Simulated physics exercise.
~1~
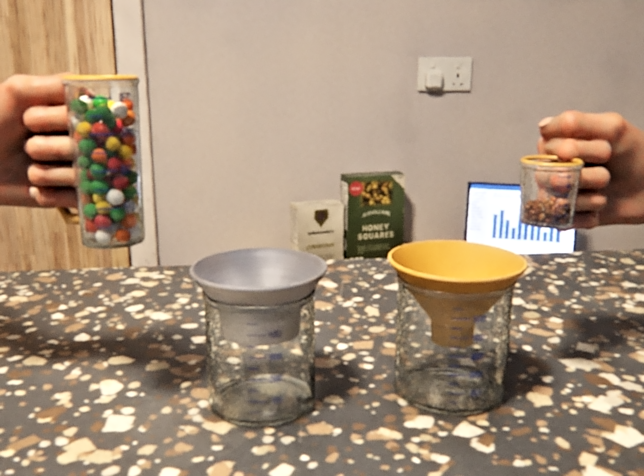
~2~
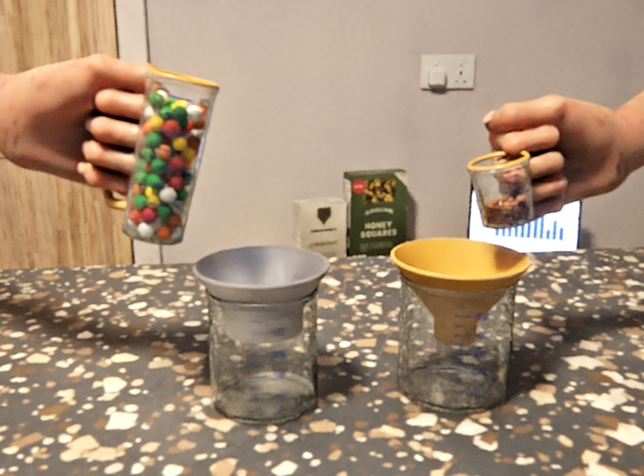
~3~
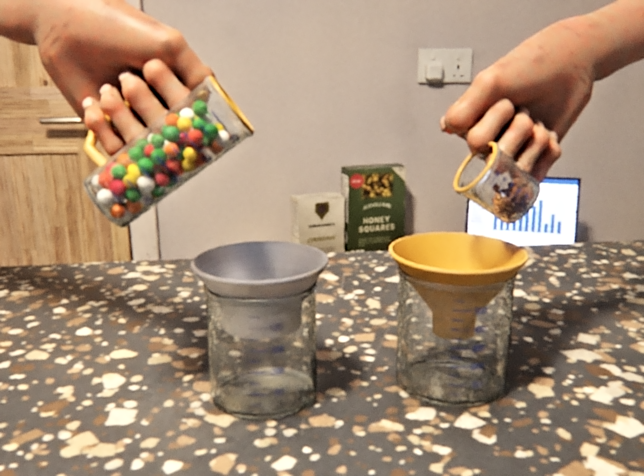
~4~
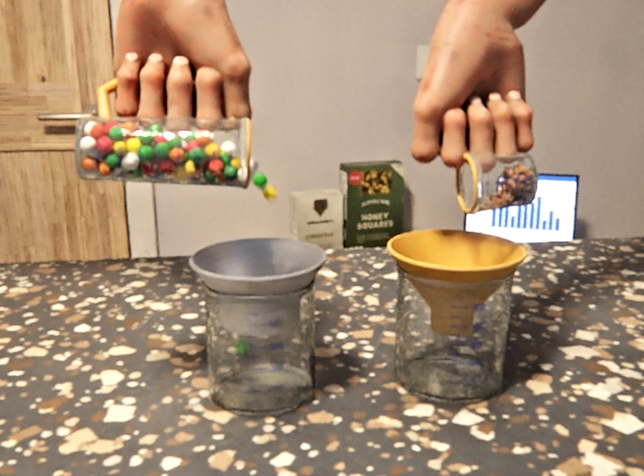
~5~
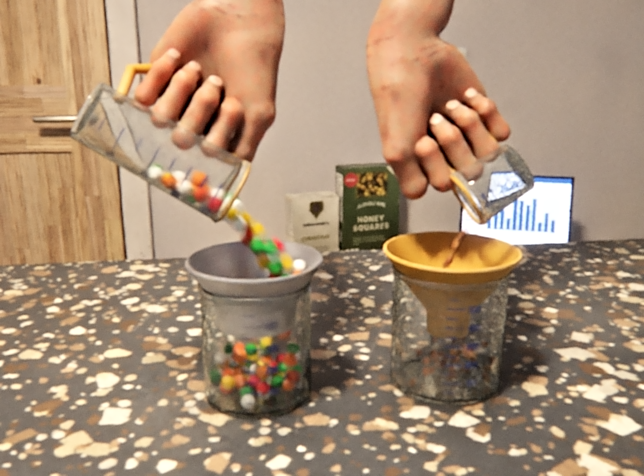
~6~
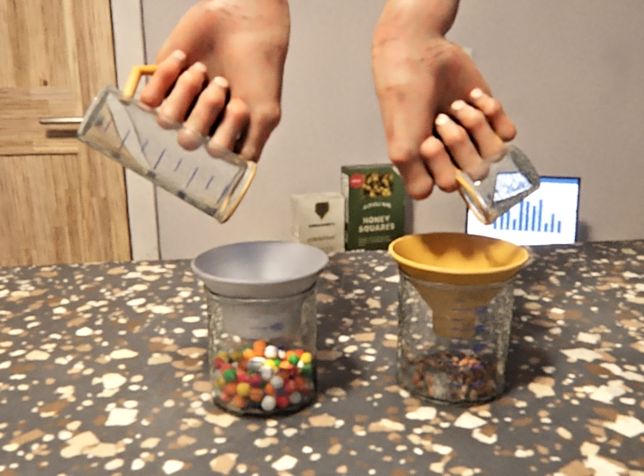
Colourful little balls spilled from a clear cup on the left into a grey funnel, and small brown bits soon followed from a smaller cup into a yellow one, as two hands tipped them until everything had dropped into the glass jars.
